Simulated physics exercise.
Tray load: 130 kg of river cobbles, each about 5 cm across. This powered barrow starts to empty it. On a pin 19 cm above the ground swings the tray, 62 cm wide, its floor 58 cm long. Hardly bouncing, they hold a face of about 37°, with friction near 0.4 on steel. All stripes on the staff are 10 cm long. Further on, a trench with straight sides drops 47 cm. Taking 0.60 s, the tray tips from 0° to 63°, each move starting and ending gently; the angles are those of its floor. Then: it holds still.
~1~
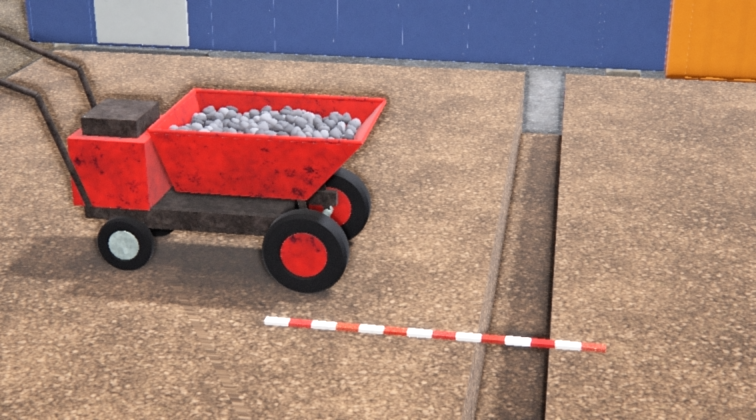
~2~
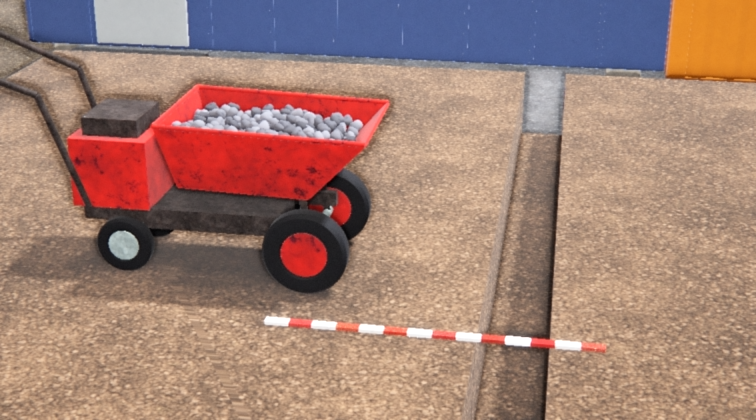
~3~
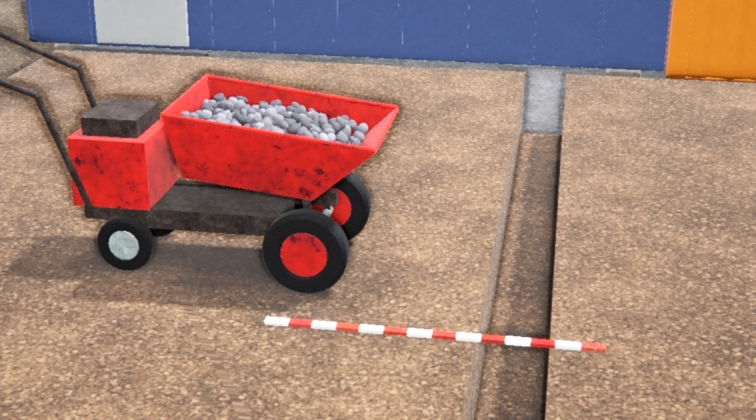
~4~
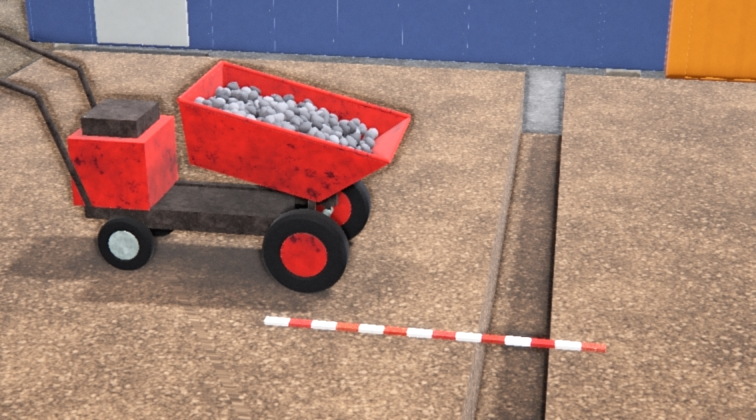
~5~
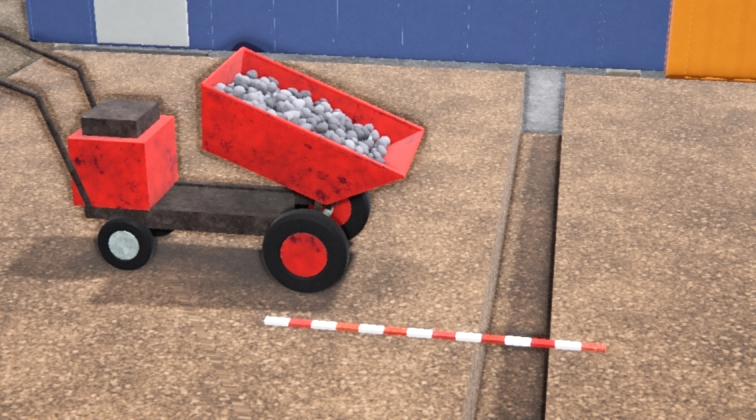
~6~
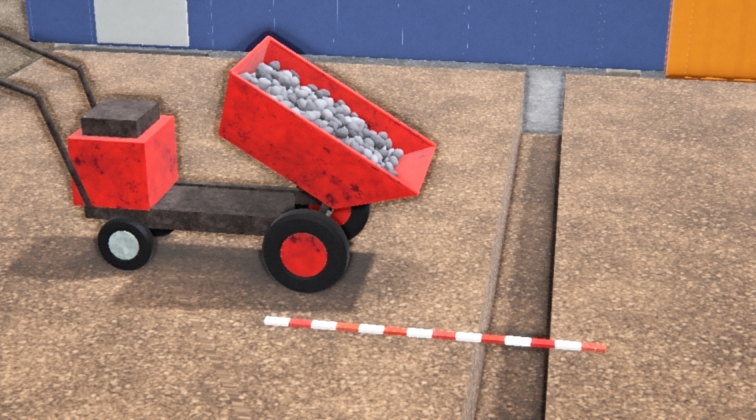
On brown, gritty ground beside a straight trench, a red powered barrow stands with a tray full of grey stones, a red-and-white staff lying in front. The tray starts level, then tilts toward the right, slowly at first, its left end rising steeply while the stones stay inside.
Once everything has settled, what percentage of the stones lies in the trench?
I would say 79 percent.
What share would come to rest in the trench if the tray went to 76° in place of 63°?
Then about 65 per cent.
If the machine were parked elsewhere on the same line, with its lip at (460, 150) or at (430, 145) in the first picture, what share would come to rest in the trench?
Around 30% for the first place and 50% for the second.
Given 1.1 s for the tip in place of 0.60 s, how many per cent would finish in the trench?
Probably about 75 in a hundred.
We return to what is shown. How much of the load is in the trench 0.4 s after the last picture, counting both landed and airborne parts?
5 per cent, give or take.
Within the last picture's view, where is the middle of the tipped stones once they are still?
(510, 347).
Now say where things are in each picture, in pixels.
The tray is at 0°, its lip at (362, 143); the top of the load is at (284, 119), in the first picture.
Lip at (365, 145), floor tilted 2°, highest stones at (264, 119), in the second picture.
The tray is at 7°, its lip at (375, 151); the top of the load is at (236, 107), in the third picture.
Lip at (389, 162), floor tilted 14°, highest stones at (238, 95), in the fourth picture.
Lip at (404, 176), floor tilted 22°, highest stones at (248, 84), in the fifth picture.
The tray is at 32°, its lip at (417, 194); the top of the load is at (266, 73), in the sixth picture.
Then, 0.1 s after the last picture the floor is at 53°, 100 % in the tray; the foremost stones are at (415, 200).
Then, 0.4 s after the last picture the floor is at 63°, 85 % in the tray, 10 % short of the trench, 4 % in the trench; the foremost stones are at (506, 269).
Then, 0.7 s after the last picture the floor is at 63°, 31 % in the tray, 13 % short of the trench, 53 % in the trench, 3 % past the trench; the foremost stones are at (632, 294).
Then, 2.7 s after the last picture the floor is at 63°, 0 % in the tray, 19 % short of the trench, 79 % in the trench, 3 % past the trench; the foremost stones are past the picture's edge.
